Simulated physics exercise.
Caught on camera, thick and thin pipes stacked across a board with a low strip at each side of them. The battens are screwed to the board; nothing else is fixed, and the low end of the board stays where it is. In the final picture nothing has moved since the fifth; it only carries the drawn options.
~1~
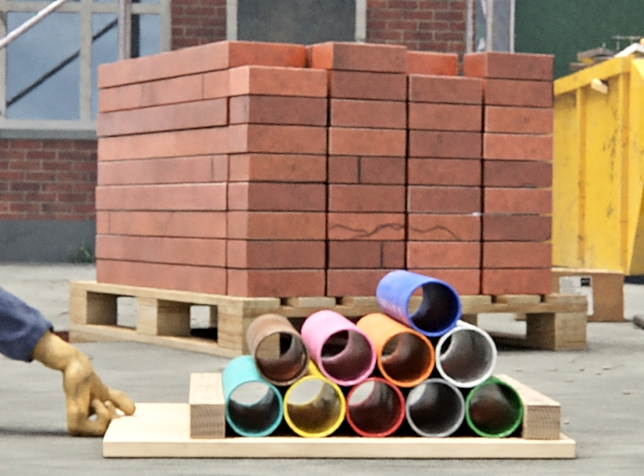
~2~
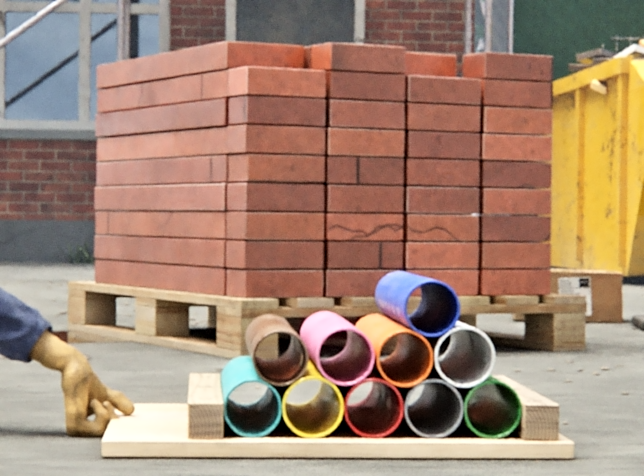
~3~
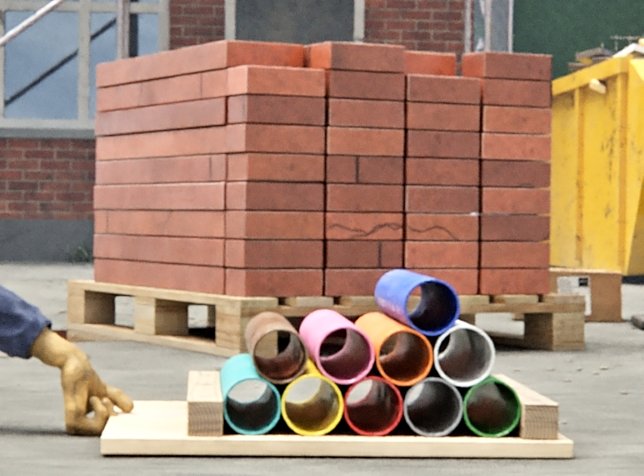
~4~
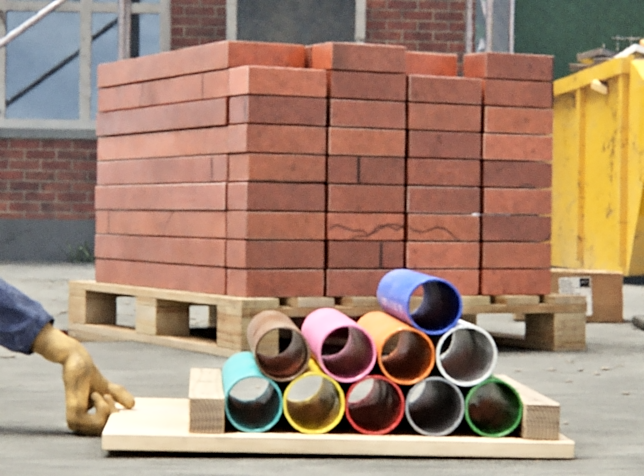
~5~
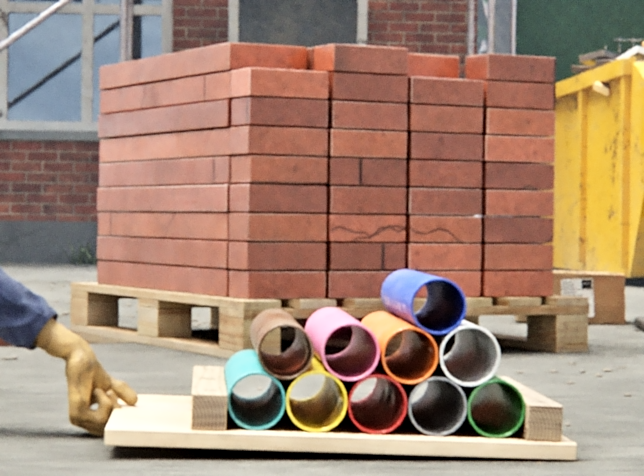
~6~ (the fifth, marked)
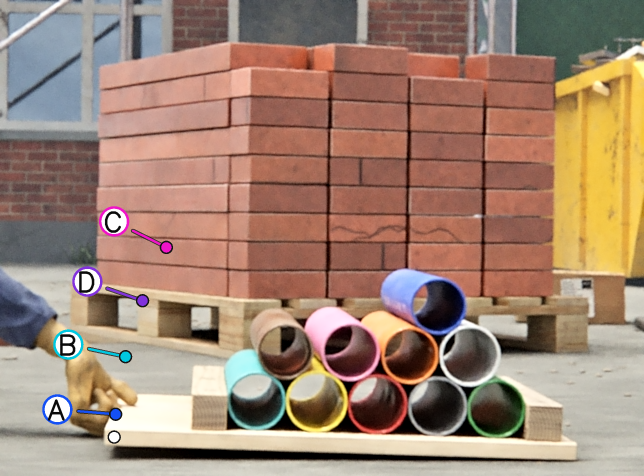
A gloved hand slightly raises the left end of a board stacked with colourful pipes.
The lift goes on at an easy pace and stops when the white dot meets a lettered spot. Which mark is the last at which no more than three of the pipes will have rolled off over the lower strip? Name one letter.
C is the limit.
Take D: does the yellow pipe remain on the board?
The yellow pipe: Yes.
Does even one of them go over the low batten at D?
No, at D.
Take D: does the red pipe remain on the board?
Yes.
On the marked copy, A at (115, 414); B at (125, 357); C at (166, 247); D at (143, 301); the white dot at (114, 437).
With C. Early on, board at 16°.
Further on, board at 26°.
At the end, board at 26°, none over the low batten.
As for the rest, A none over the low batten; B none over the low batten; D none over the low batten.
